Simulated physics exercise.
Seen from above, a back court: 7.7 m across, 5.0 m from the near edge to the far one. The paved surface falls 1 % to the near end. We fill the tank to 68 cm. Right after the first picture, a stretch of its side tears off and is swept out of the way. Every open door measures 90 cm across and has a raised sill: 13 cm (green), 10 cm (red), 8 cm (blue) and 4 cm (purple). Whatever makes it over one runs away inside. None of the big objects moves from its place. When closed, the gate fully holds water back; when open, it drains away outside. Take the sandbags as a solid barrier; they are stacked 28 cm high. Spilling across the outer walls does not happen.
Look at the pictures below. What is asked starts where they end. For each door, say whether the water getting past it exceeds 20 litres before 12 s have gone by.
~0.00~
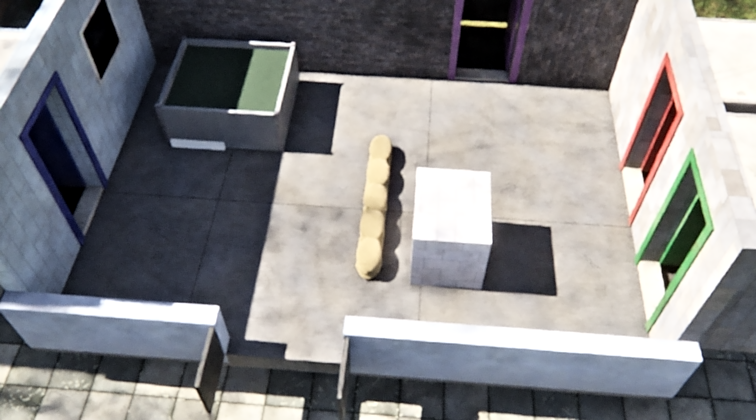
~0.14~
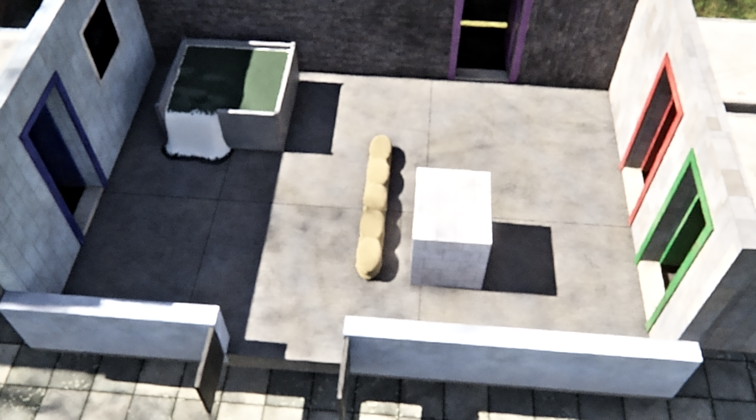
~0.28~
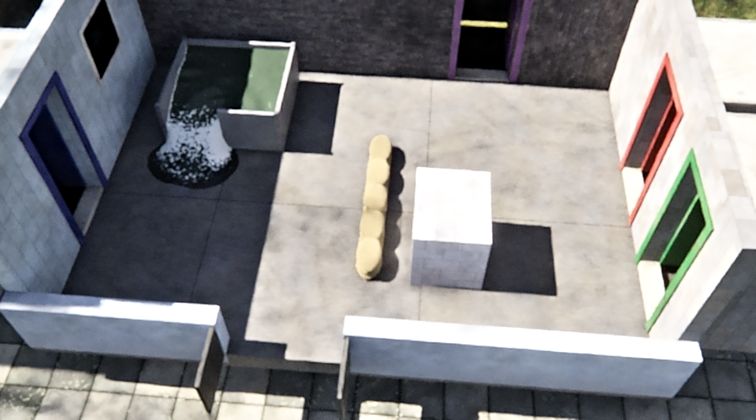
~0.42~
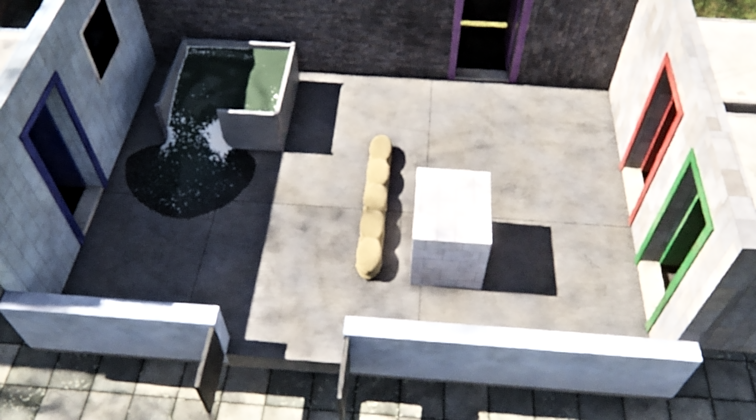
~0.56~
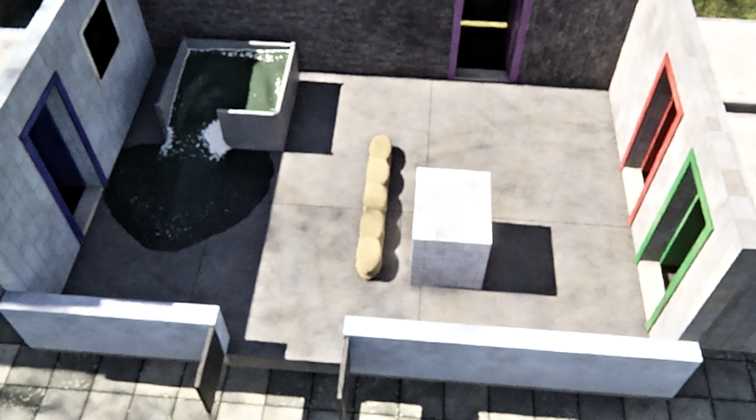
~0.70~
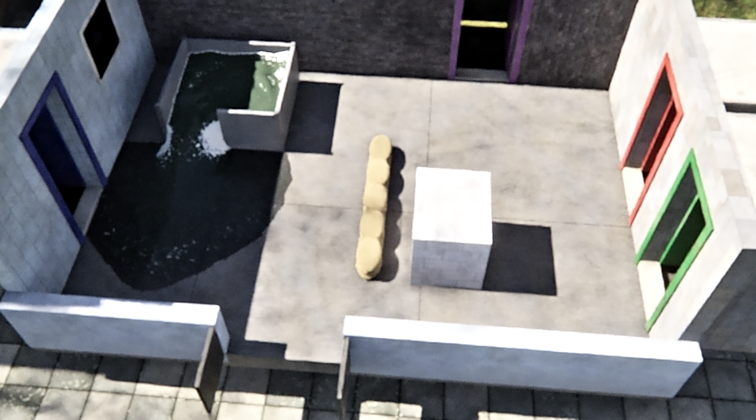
Green door: Less than stated. Red door: Less than stated. Blue door: More than stated. Purple door: Less than stated.
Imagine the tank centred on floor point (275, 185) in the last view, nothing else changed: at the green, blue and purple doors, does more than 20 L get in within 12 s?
Compared with that limit, green falls short, blue falls short and purple falls short.
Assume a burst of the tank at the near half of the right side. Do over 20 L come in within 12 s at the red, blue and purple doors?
Red falls short; blue falls short; purple exceeds.
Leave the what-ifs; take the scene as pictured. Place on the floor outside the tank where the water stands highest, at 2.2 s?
In the last picture, around (51, 323).
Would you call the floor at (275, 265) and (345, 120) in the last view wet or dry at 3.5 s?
I'd call them drenched and then spared.
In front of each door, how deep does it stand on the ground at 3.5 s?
Depths: Green door 0 cm, red door 0 cm, blue door 11 cm, purple door 0 cm.
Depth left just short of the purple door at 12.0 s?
Depth: Approx. 4.0 cm.
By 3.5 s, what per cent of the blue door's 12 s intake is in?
I'd put it at about 75 per cent by that point.
After 1.4 s water covers 25 % of the floor and is deepest (44 cm) near (51, 323); green door not reached, red door not reached, blue door 19 cm at the sill, 9 L in, purple door not reached.
After 2.2 s water covers 30 % of the floor and is deepest (39 cm) near (51, 323); green door not reached, red door not reached, blue door 14 cm at the sill, 40 L in, purple door not reached.
After 3.5 s water covers 30 % of the floor and is deepest (22 cm) near (78, 325); green door not reached, red door not reached, blue door 11 cm at the sill, 58 L in, purple door not reached.
After 7.0 s water covers 65 % of the floor and is deepest (12 cm) near (649, 369); green door 10 cm at the sill, 0 L in, red door 3 cm at the sill, 0 L in, blue door 9 cm at the sill, 76 L in, purple door not reached.
After 12.0 s water covers 95 % of the floor and is deepest (7 cm) near (51, 323); green door 6 cm at the sill, 0 L in, red door 3 cm at the sill, 0 L in, blue door 5 cm at the sill, 77 L in, purple door 4 cm at the sill, 0 L in.
